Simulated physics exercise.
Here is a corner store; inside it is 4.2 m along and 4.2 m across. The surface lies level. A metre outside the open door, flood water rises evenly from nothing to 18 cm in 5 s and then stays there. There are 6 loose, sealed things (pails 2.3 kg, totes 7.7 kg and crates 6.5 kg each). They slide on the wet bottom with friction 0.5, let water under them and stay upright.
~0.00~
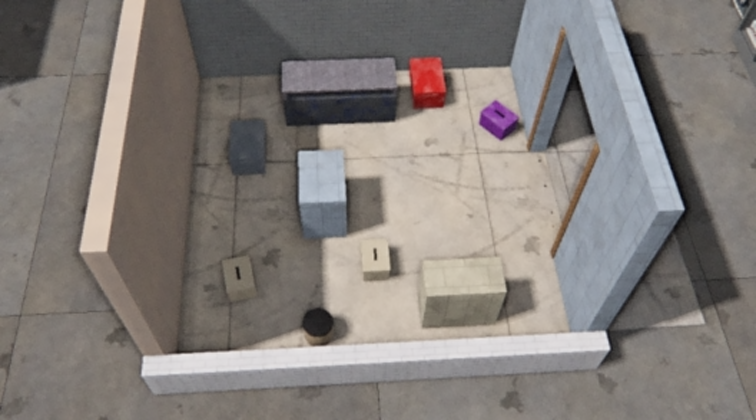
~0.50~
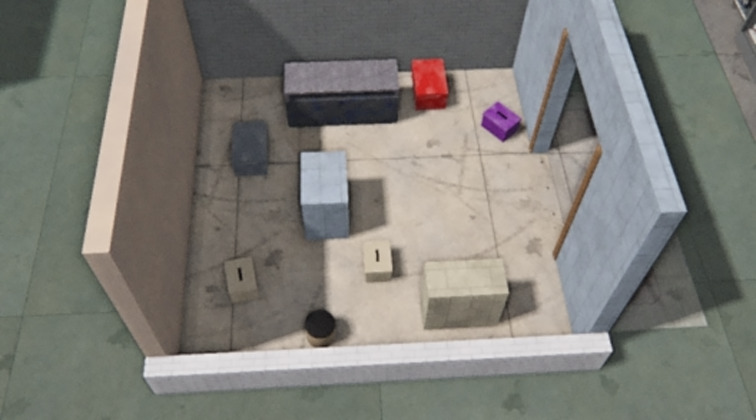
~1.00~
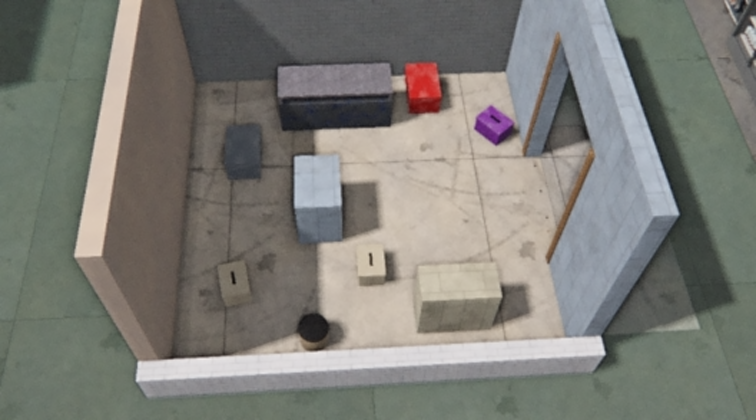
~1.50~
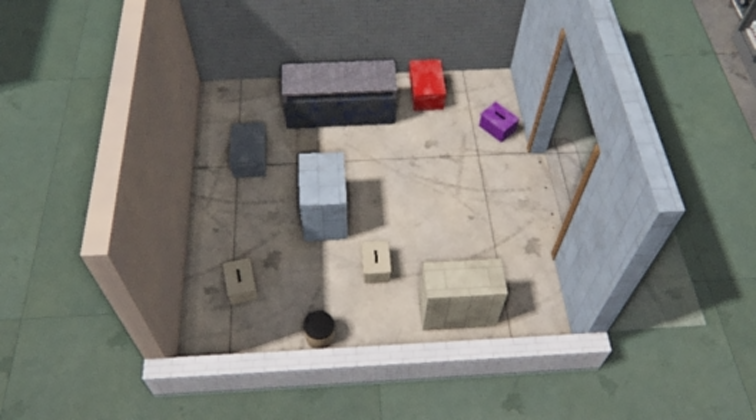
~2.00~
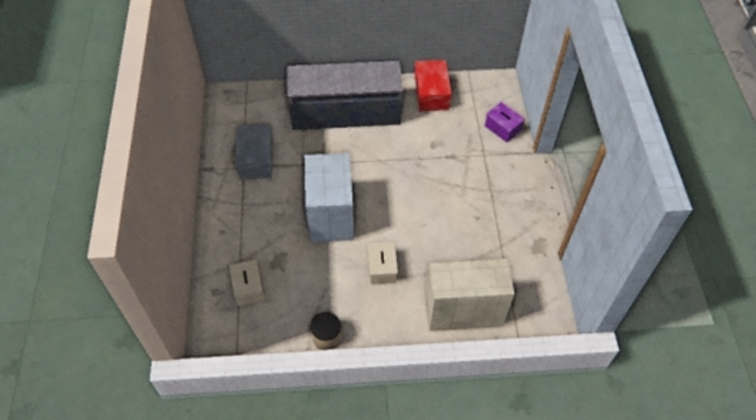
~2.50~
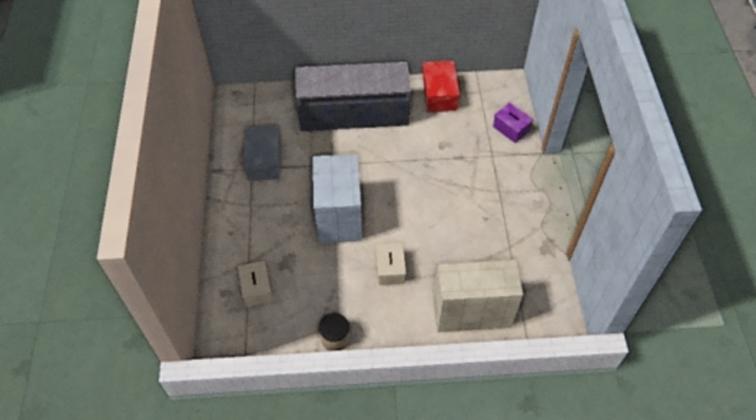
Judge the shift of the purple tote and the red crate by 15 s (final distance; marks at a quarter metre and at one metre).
The purple tote is nudged along, the red crate moves a short way.
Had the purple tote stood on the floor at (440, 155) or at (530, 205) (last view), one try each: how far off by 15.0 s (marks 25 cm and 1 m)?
In turn: It ends far away; it ends far away.
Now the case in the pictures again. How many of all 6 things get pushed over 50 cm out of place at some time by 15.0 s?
5 of them.
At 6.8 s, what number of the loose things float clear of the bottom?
0 of them.
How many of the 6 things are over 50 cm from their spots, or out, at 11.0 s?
By then 5.
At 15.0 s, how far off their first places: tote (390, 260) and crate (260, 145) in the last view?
In that order: 140 cm, 50 cm.
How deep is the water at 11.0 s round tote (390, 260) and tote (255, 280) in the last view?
Roughly 11 and 9 cm.
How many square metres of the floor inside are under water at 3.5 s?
Roughly 1.5 m2.
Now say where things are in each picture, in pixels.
The purple tote at (500, 114) rests on the ground; the red crate at (428, 75) rests on the ground; 0.0 m2 under water; 0 of 6 have shifted, in the first frame.
The purple tote at (502, 116), on the bottom; the red crate at (430, 76) rests on the ground; 0.0 m2 under water; 0 of 6 have shifted, in the second frame.
The purple tote at (495, 120), on the bottom; the red crate at (423, 80) rests on the ground; water covers 0.0 m2; 0 of 6 have shifted, in the third frame.
The purple tote at (500, 116) rests on the ground; the red crate at (428, 77), on the bottom; 0.0 m2 under water; 0 of 6 have shifted, in the fourth frame.
The purple tote at (506, 116), on the bottom; the red crate at (433, 78) rests on the ground; water covers 0.0 m2; 0 of 6 have shifted, in the fifth frame.
The purple tote at (514, 117), on the bottom; the red crate at (441, 78) rests on the ground; water covers 0.2 m2; 0 of 6 have shifted, in the sixth frame.
After 3.5 s the purple tote is near (514, 117), 0.0 m from its start, aground; the red crate is near (441, 78), 0.0 m from its start, aground; 0 afloat.
After 6.8 s the purple tote is near (514, 117), 0.0 m from its start, aground; the red crate is near (441, 78), 0.0 m from its start, aground; 0 afloat.
After 11.0 s the purple tote is near (514, 117), 0.0 m from its start, aground; the red crate is near (495, 89), 0.7 m from its start, afloat; 5 afloat.
After 15.0 s the purple tote is near (485, 132), 0.5 m from its start, afloat; the red crate is near (462, 99), 0.5 m from its start, afloat; 6 afloat.
